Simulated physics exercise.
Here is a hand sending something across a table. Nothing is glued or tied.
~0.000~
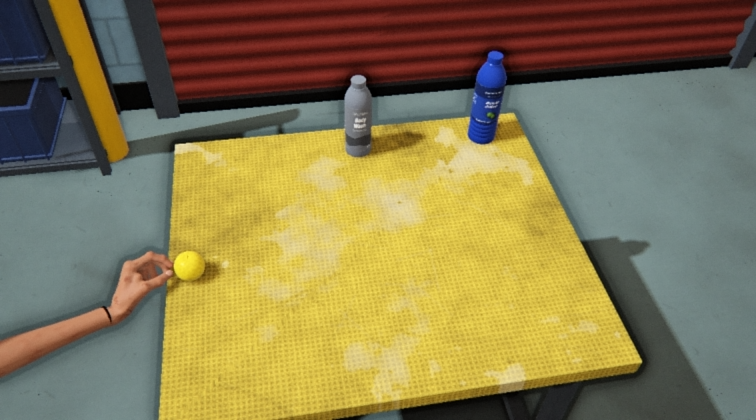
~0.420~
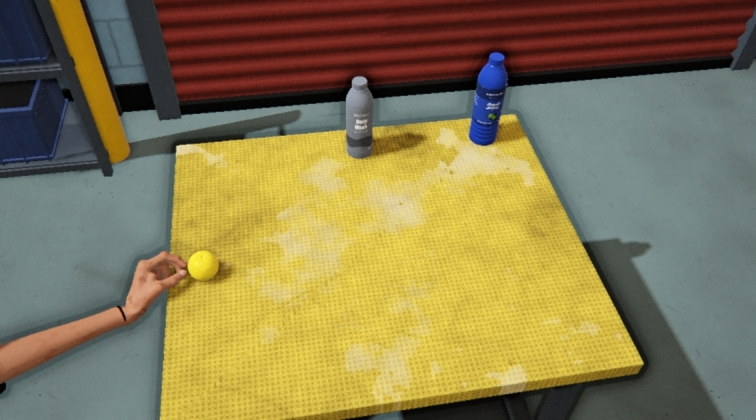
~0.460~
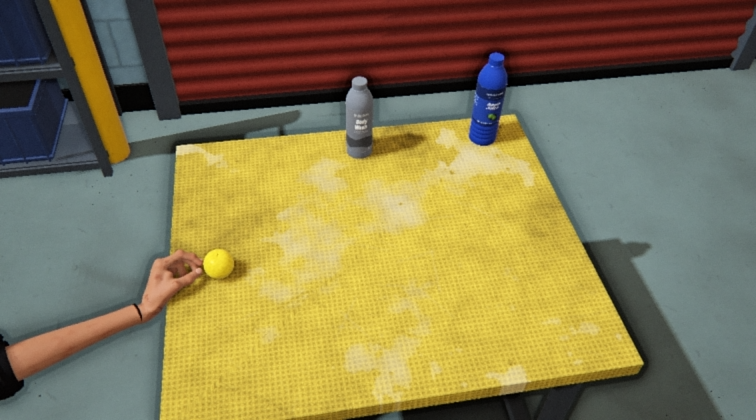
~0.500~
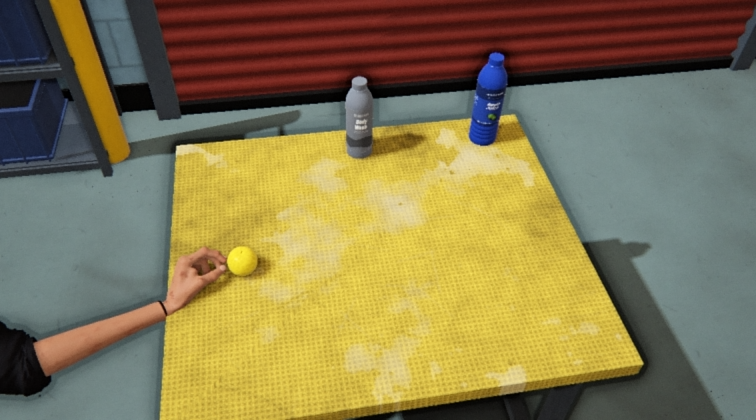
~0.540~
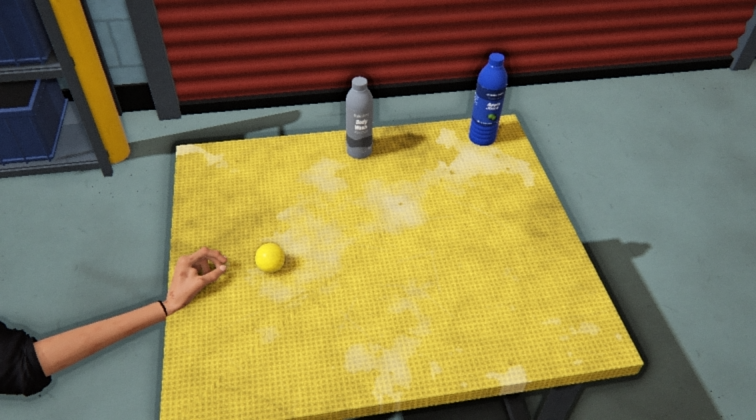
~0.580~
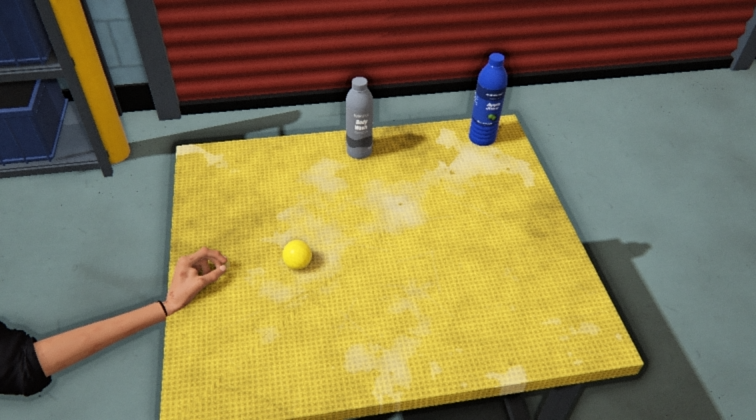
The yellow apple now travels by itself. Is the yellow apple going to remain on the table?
The yellow apple drops to the floor.
By 0.78 s, yellow apple moved well along near (424, 240).
By 0.98 s, yellow apple moved well along near (538, 227).
By 1.28 s, yellow apple now off the table.
By 1.48 s, things are still on the move.
When it is over (1.6 s), off the table, yellow apple.
